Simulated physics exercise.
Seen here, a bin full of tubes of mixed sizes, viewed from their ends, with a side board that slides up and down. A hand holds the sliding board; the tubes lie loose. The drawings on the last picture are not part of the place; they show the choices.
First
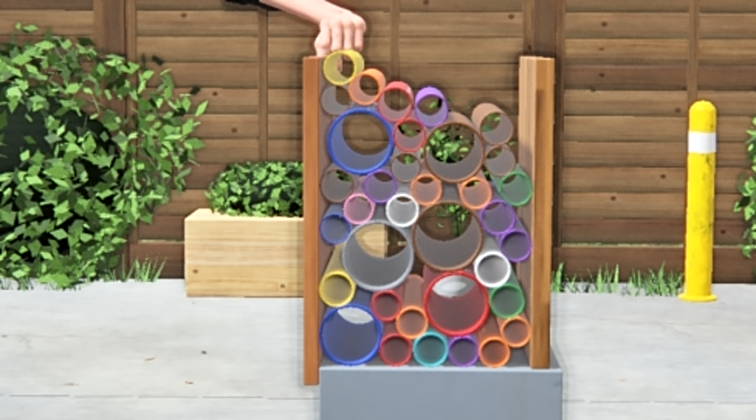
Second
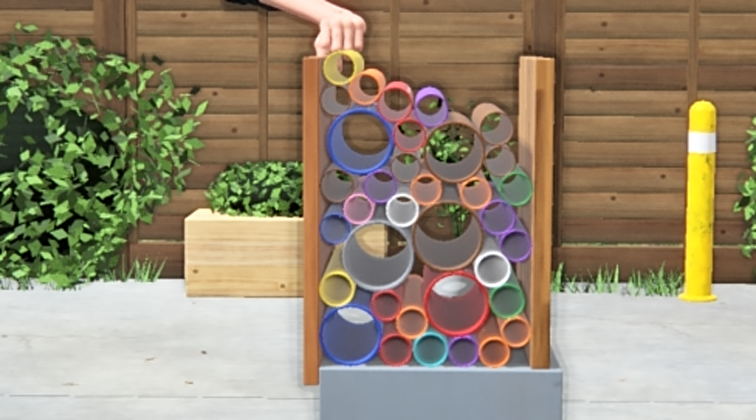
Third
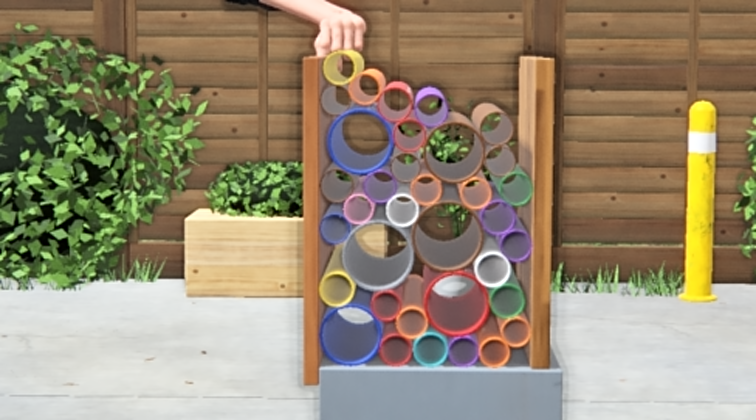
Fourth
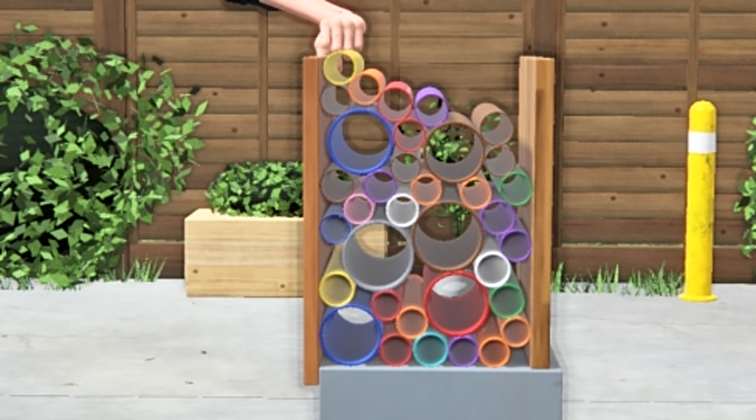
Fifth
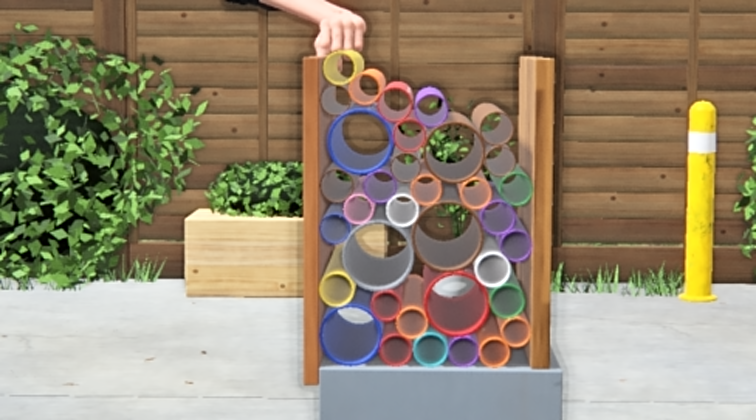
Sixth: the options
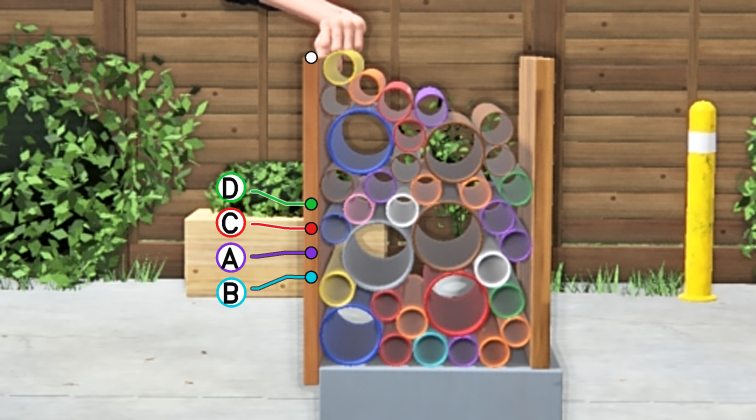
A hand holds the wooden side board of a bin of colourful tubes, all still.
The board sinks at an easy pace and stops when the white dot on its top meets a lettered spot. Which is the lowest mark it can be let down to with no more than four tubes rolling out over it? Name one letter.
The answer is mark D.
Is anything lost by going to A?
Yes, at A.
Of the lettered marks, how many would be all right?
One of them.
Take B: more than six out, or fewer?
At B, more than six.
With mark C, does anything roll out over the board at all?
Yes.
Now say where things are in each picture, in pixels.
The first picture shows side board (321, 207); a blue tube (351, 336); an orange tube (412, 323).
The second picture shows an orange tube (412, 323); an orange tube (516, 332).
The third picture shows a pink tube (359, 209); a blue tube (361, 142).
The fourth picture shows a brown tube (454, 153); a red tube (395, 105).
The fifth picture shows side board (321, 207); a blue tube (351, 336); an orange tube (412, 323).
On the marked copy, A at (311, 253); B at (311, 277); C at (311, 229); D at (311, 204); the white dot at (311, 57).
With D. Early on, top of the board (320, 122).
Further on, top of the board (320, 194).
At the end, top of the board (320, 203), two out over the board.
As for the rest, A more than four out over the board; B more than four out over the board; C more than four out over the board.
